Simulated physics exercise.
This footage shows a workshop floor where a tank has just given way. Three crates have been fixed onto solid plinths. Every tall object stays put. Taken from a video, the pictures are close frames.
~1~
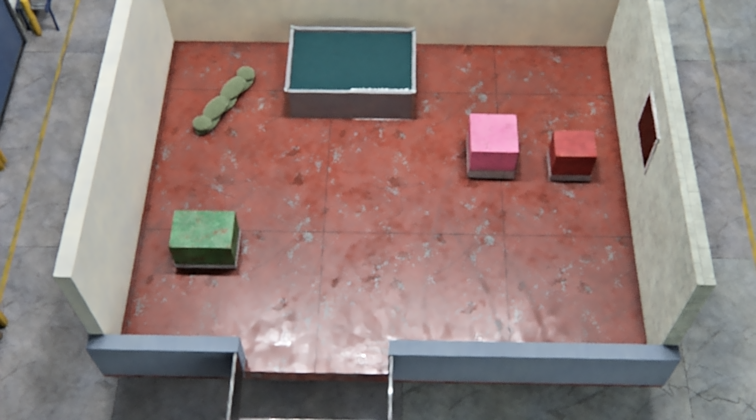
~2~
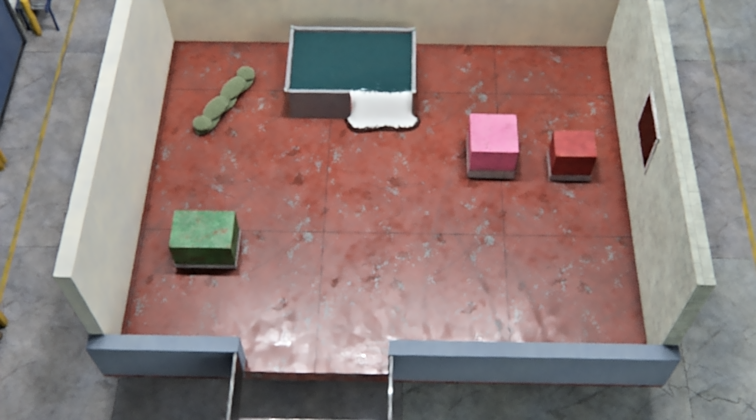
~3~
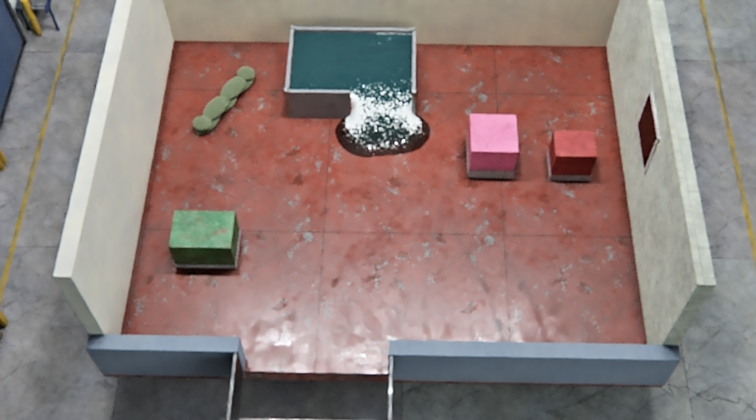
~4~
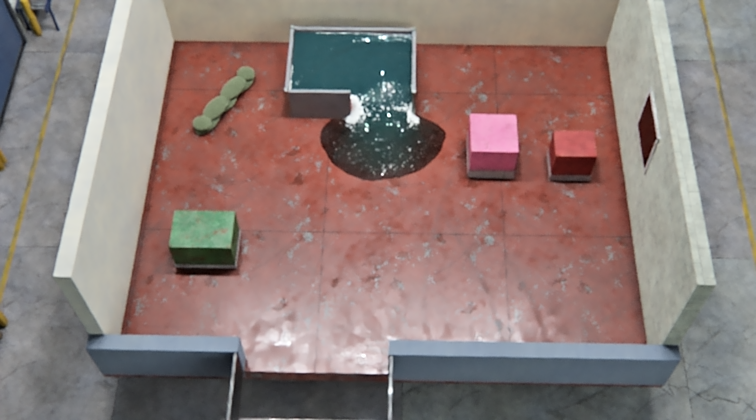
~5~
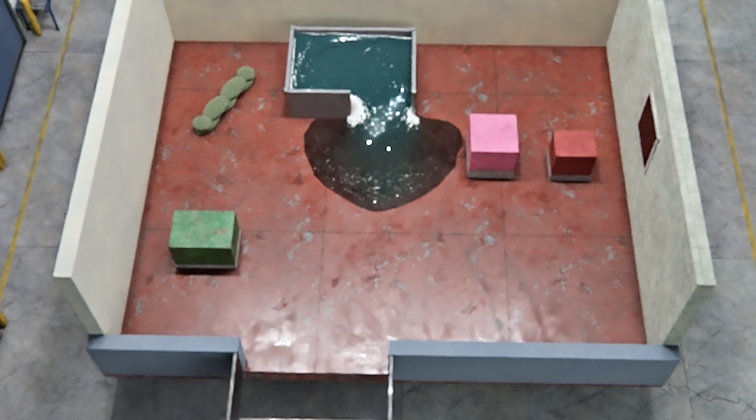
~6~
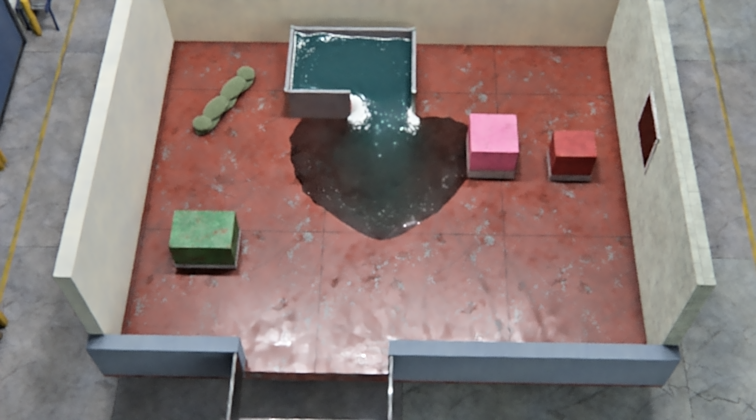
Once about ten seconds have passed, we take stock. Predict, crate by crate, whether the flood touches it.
Most likely the green crate remains untouched; most likely the pink crate remains untouched; most likely the red crate remains untouched.
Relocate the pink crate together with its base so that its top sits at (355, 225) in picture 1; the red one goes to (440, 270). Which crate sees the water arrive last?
Last: The one in green.
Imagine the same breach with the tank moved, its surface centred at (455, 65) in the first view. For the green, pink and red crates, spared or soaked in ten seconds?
Looking at each in turn, the green crate is left untouched, the pink crate gets flooded and the red crate gets flooded.
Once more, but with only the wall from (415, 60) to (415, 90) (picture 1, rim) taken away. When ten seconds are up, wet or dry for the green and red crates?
Taking them in turn, the green one is left untouched, and the red one is swamped.
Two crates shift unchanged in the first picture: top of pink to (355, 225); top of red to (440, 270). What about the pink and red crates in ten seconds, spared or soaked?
Result - pink is overtopped; red is overtopped.
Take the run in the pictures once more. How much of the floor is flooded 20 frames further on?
That works out at 50 %.
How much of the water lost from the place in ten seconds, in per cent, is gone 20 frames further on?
I'd put it near 40 in a hundred.
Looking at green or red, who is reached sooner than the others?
Answer: The green-painted one.
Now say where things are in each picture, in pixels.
In the first picture, the water tank at (352, 62) is whole and still.
In the second picture, the front is at (414, 123), out from the gap at (381, 110).
In the third picture, water pours out at (381, 110) and has run to (417, 145).
In the fourth picture, the front is at (362, 175), out from the gap at (381, 110).
In the fifth picture, the front is at (375, 207), out from the gap at (381, 110).
In the sixth picture, water pours out at (381, 110) and has run to (385, 235).
A moment on, water covers 25 % of the floor; the green crate not reached, the pink crate water round its plinth, the red crate not reached.
Next, water covers 40 % of the floor; the green crate water round its plinth, the pink crate water round its plinth, the red crate not reached.
Then, water covers 50 % of the floor; the green crate water round its plinth, the pink crate water round its plinth, the red crate not reached.
Later, water covers 60 % of the floor; the green crate water round its plinth, the pink crate water round its plinth, the red crate water round its plinth.
In the end, water covers 80 % of the floor; the green crate stayed above the water, the pink crate stayed above the water, the red crate stayed above the water.
